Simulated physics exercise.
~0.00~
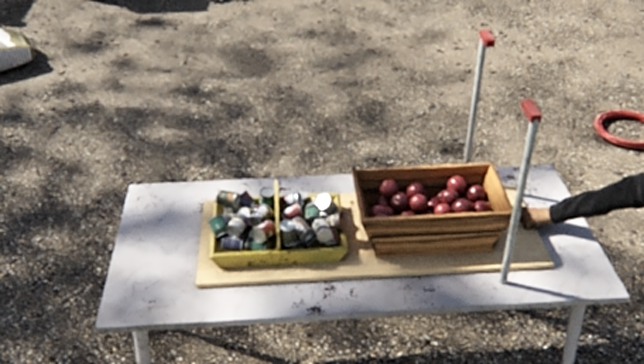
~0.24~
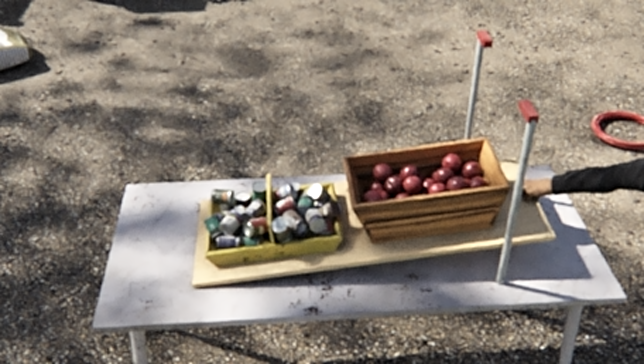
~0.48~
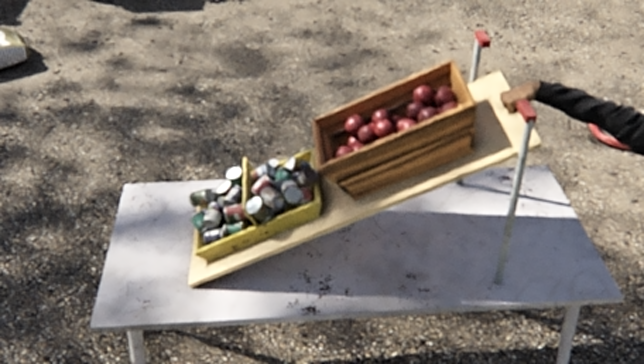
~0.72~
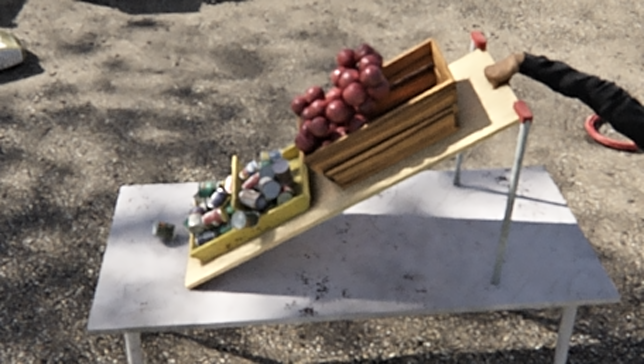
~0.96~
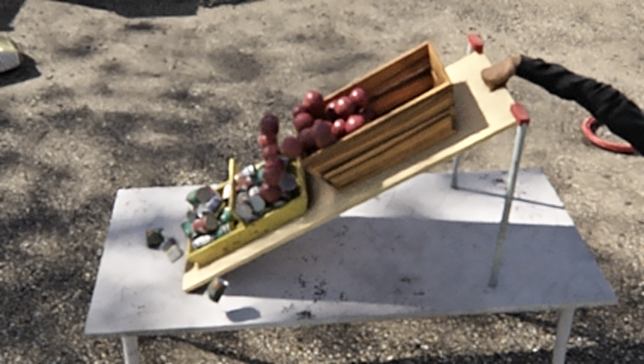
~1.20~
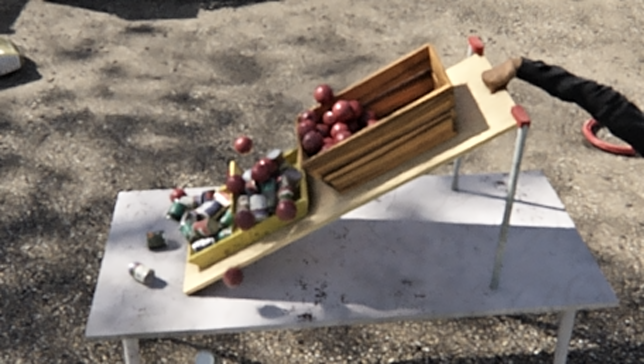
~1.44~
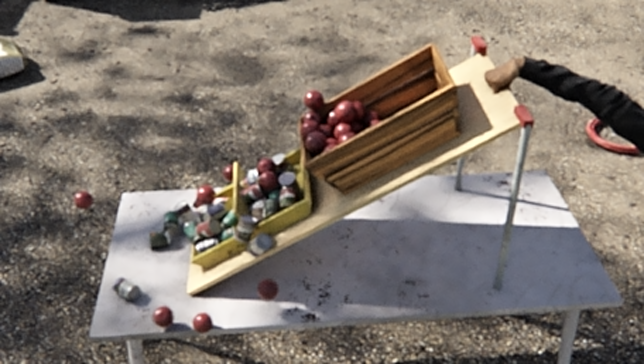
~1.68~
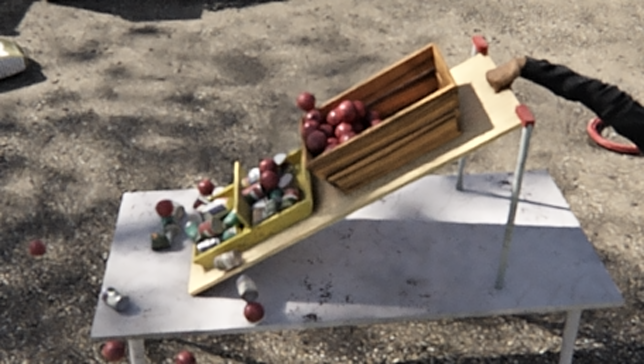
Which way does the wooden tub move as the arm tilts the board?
The wooden tub moves up as the arm raises the right end of the board.
